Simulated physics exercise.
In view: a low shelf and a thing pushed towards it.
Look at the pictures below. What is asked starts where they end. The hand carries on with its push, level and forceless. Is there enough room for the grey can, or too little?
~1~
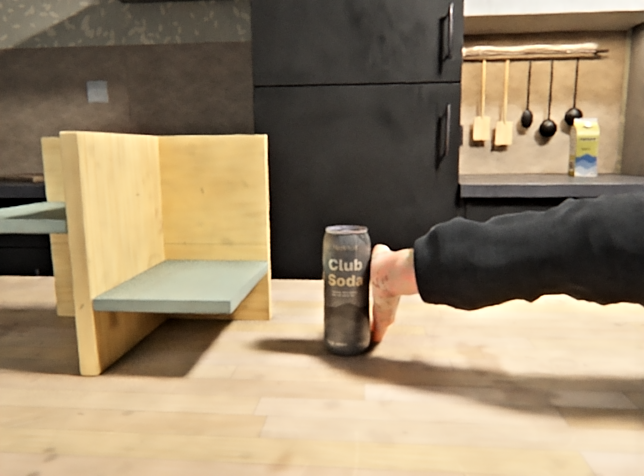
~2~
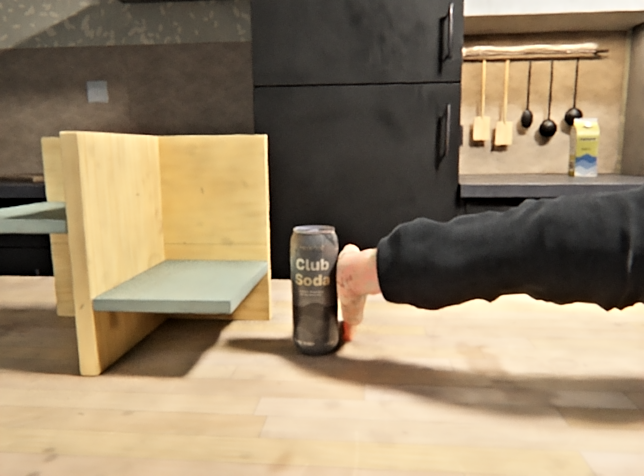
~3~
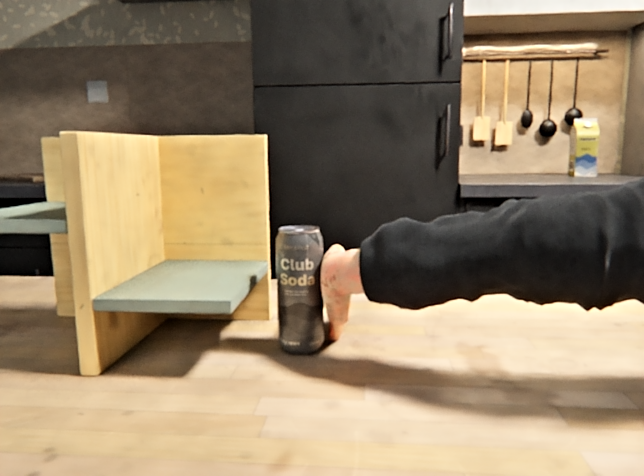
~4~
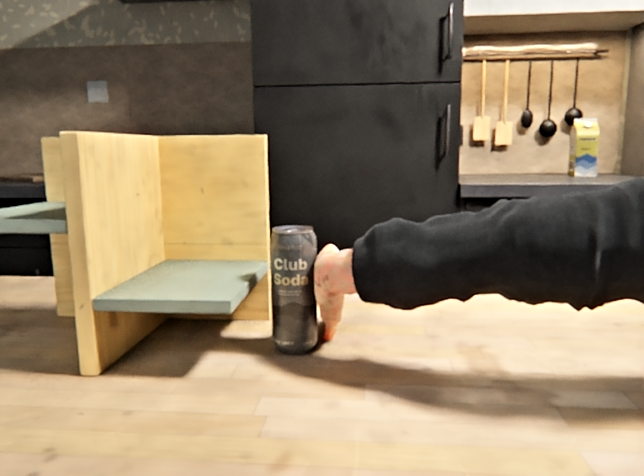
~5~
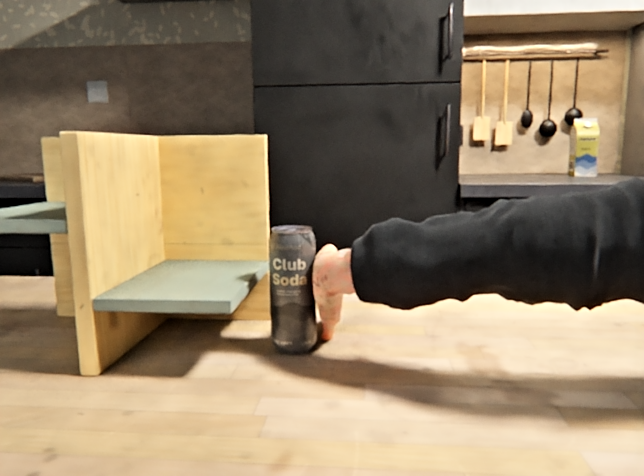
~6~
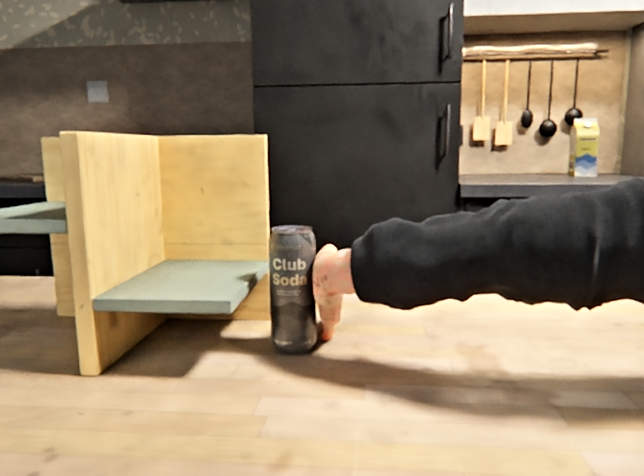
There is too little room.
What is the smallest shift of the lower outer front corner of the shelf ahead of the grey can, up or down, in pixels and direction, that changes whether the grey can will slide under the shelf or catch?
Move it up by about 72 pixels.
Then, 0.22 s after the last picture, grey can sliding up to the opening near (282, 290).
At rest, the grey can catches on the edge, near (275, 289).
